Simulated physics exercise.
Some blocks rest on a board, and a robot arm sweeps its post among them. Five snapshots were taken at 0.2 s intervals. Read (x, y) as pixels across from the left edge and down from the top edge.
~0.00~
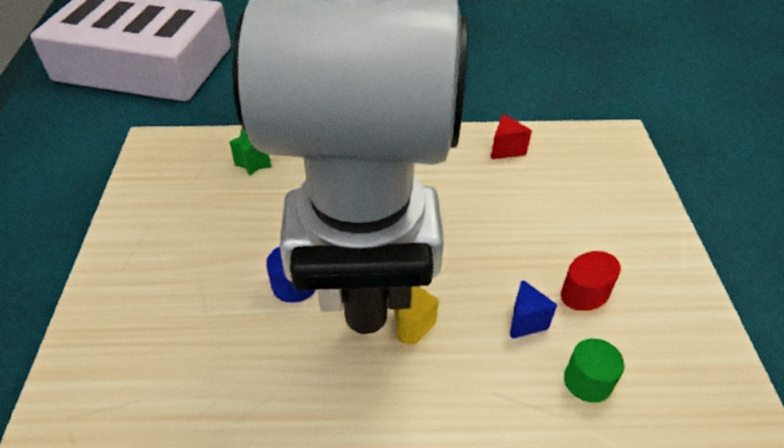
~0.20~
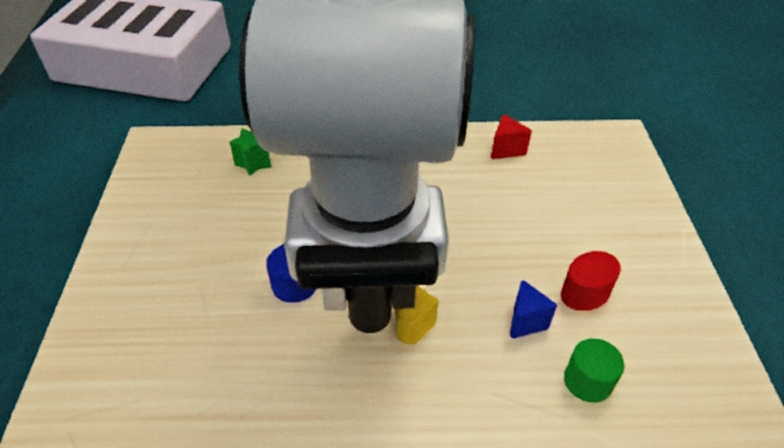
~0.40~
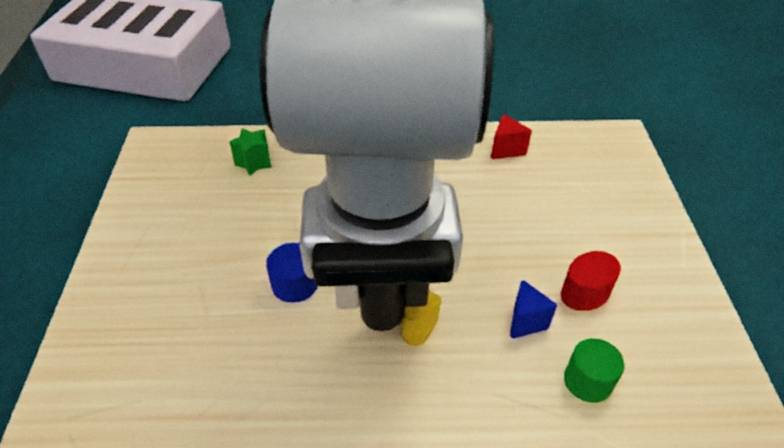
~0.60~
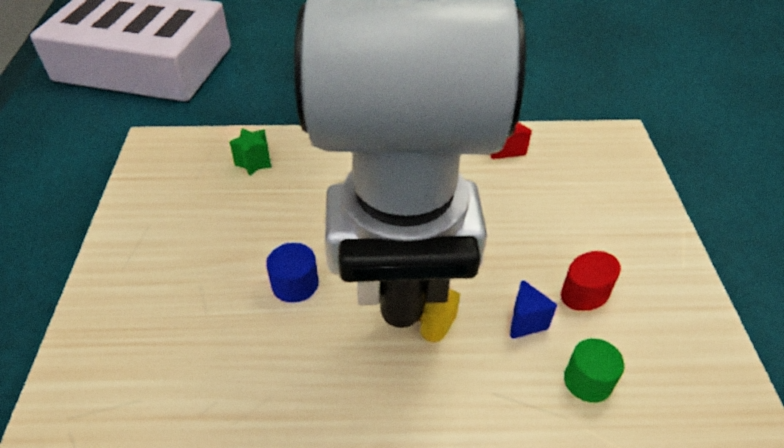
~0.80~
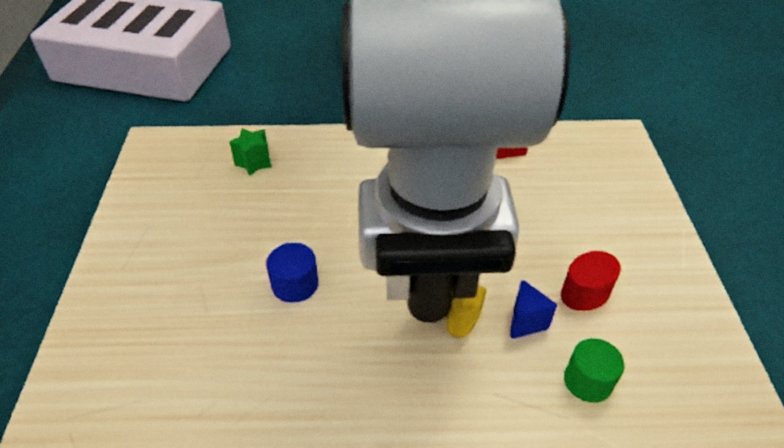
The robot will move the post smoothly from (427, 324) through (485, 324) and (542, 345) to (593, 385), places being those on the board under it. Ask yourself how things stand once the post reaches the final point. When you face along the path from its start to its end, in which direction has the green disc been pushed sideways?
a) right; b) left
The correct letter is a.
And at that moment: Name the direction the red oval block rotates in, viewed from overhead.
It swings round anticlockwise.
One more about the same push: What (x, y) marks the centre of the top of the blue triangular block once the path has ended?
At roughly (605, 302).
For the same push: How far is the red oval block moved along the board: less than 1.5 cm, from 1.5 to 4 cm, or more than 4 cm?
Below 1.5 cm.
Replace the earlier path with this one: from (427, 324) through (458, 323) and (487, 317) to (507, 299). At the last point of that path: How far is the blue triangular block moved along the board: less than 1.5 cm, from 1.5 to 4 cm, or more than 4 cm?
Offset: 1.5 to 4 cm.
The first path, step by step. One third of the way, post at (489, 307); yellow heart at (521, 289); blue triangular block at (553, 298).
Two thirds of the way, post at (549, 328); yellow heart at (566, 296), turned 40° anticlockwise; blue triangular block at (601, 302), turned 25° anticlockwise; red oval block at (604, 267), turned 20° anticlockwise.
At the end, post at (601, 369); yellow heart at (569, 299), turned 50° anticlockwise; blue triangular block at (605, 302), turned 30° anticlockwise; red oval block at (604, 267), turned 20° anticlockwise; green disc at (647, 397).
